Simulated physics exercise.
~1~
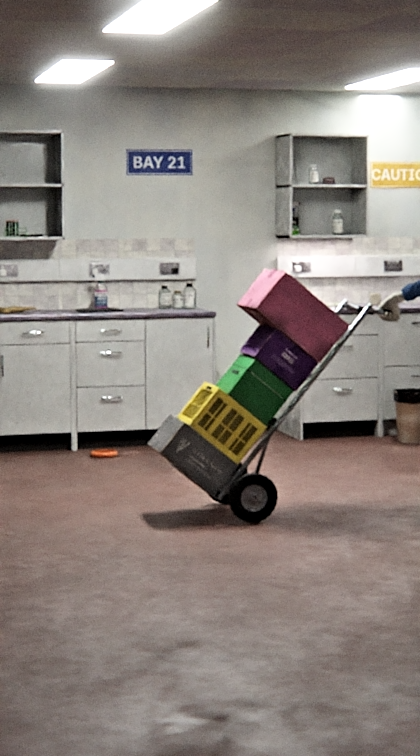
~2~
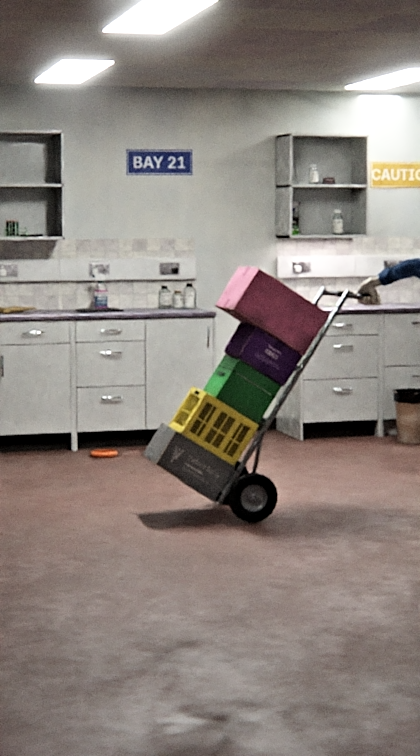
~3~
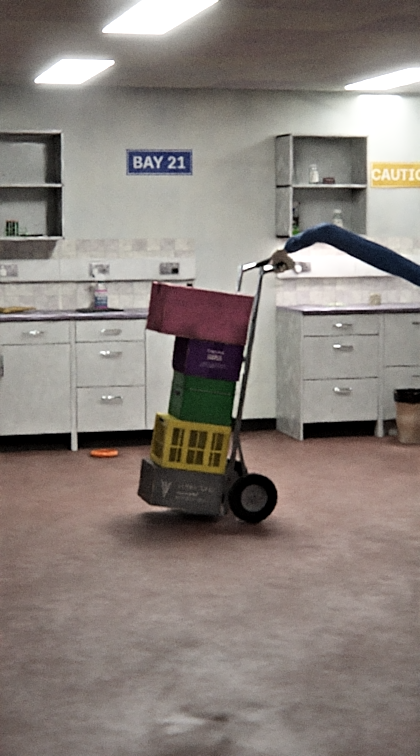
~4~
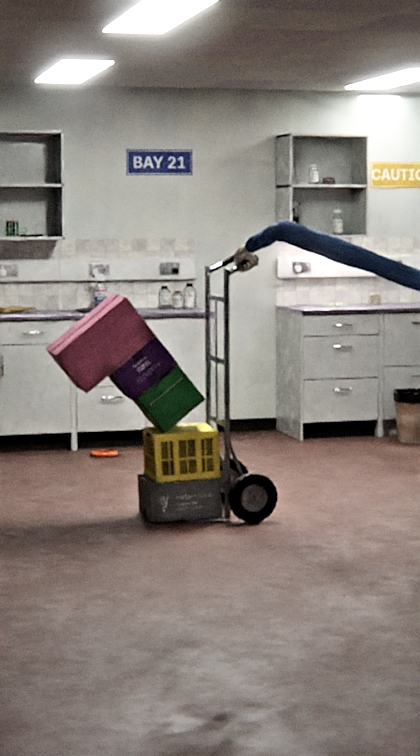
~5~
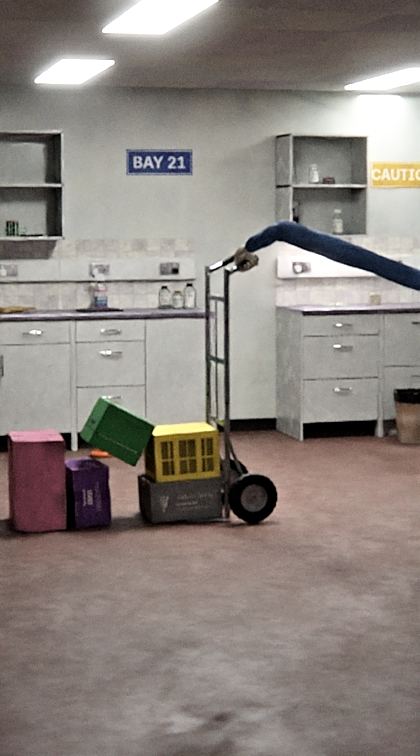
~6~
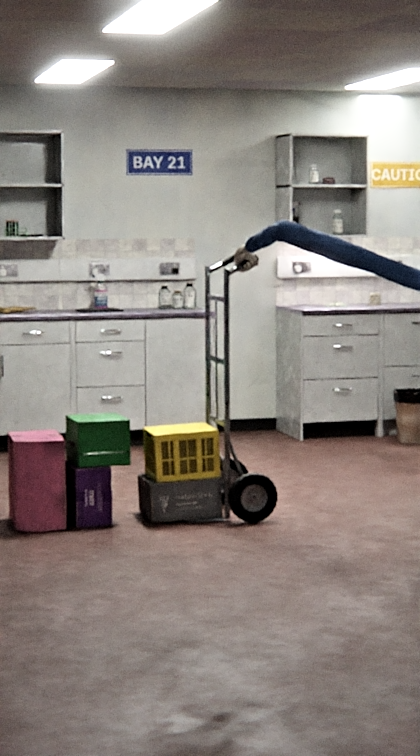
Stacked boxes on a hand truck tilting upright by a blue-sleeved arm, the top three toppling left, two crates staying aboard.
